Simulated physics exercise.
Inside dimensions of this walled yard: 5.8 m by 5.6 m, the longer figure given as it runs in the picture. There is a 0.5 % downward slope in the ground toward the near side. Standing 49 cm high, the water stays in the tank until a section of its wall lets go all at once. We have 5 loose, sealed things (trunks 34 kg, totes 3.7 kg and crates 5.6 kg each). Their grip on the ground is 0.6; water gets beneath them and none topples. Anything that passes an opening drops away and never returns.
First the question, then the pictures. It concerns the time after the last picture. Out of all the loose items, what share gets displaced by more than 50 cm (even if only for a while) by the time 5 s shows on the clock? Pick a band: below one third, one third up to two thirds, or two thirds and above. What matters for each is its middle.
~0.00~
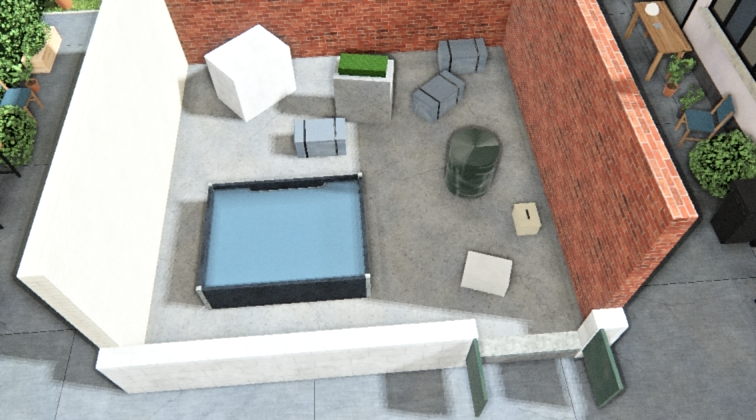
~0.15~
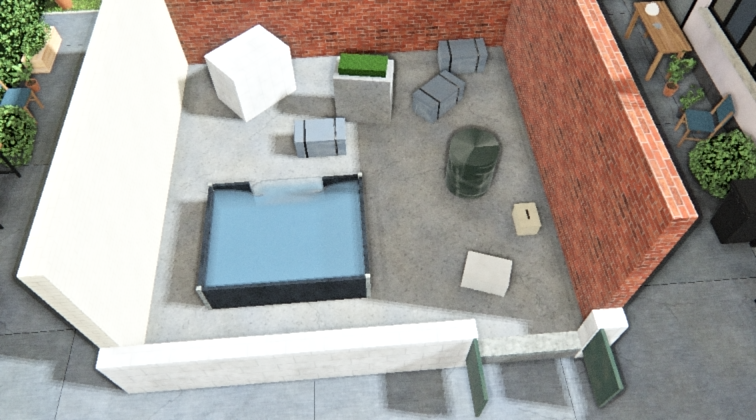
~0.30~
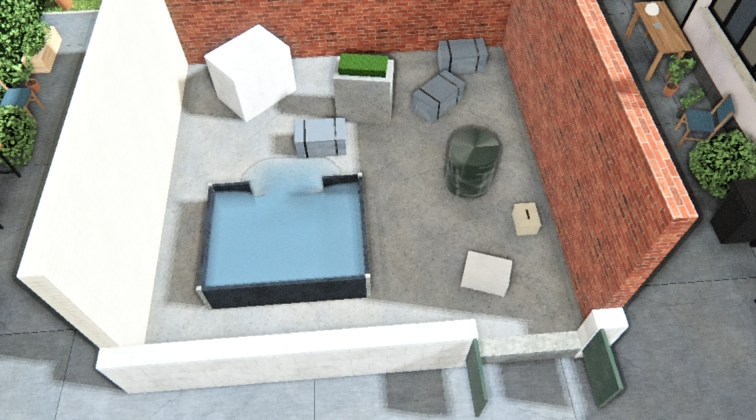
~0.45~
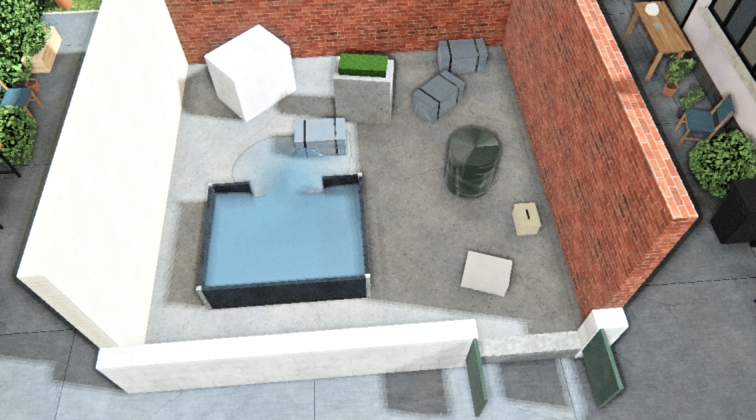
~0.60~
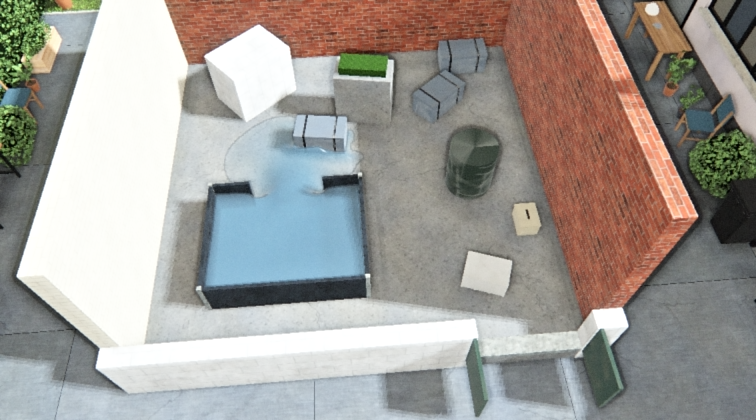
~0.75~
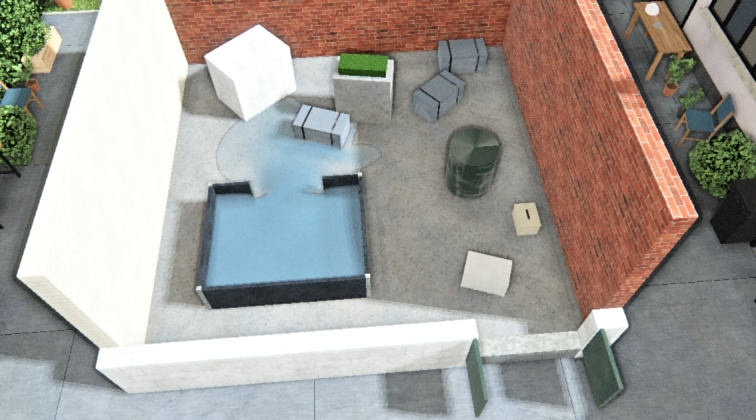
The share is below one third.
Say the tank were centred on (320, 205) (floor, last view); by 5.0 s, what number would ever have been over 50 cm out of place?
1.
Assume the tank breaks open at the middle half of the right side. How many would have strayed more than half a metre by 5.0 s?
2.
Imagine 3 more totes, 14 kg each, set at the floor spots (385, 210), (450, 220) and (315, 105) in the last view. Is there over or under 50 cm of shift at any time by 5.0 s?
In order: Within it, within it, beyond it.
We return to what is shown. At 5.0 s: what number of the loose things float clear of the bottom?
0.
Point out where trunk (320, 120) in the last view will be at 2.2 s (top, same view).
Roughly at (326, 80).
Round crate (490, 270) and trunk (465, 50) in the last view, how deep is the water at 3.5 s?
Some 0 cm at the first, some 5 cm at the second.
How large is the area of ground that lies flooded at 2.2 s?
Some 14 m2 of it.
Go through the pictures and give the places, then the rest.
The first picture shows a trunk at (320, 130) rests on the ground; a trunk at (439, 88), on the bottom; 3.4 m2 under water; 0 of 5 have shifted.
The second picture shows a trunk at (320, 130) rests on the ground; a trunk at (439, 88) rests on the ground; 3.9 m2 under water; 0 of 5 have shifted.
The third picture shows a trunk at (320, 130), on the bottom; a trunk at (439, 88), on the bottom; water covers 4.5 m2; 0 of 5 have shifted.
The fourth picture shows a trunk at (320, 130), on the bottom; a trunk at (439, 88) rests on the ground; 5.1 m2 under water; 0 of 5 have shifted.
The fifth picture shows a trunk at (320, 126) rests on the ground, 7 cm from its start; a trunk at (439, 88), on the bottom; water covers 5.7 m2; 1 of 5 have shifted.
The sixth picture shows a trunk at (321, 120), on the bottom, 22 cm from its start; a trunk at (439, 88), on the bottom; water covers 6.4 m2; 1 of 5 have shifted.
After 1.1 s 0 of 5 are over 50 cm from their spots; 0 afloat.
After 2.2 s 1 of 5 are over 50 cm from their spots; 0 afloat.
After 3.5 s 1 of 5 are over 50 cm from their spots; 0 afloat.
After 5.0 s 1 of 5 are over 50 cm from their spots, and 1 have been at some point; 0 afloat.
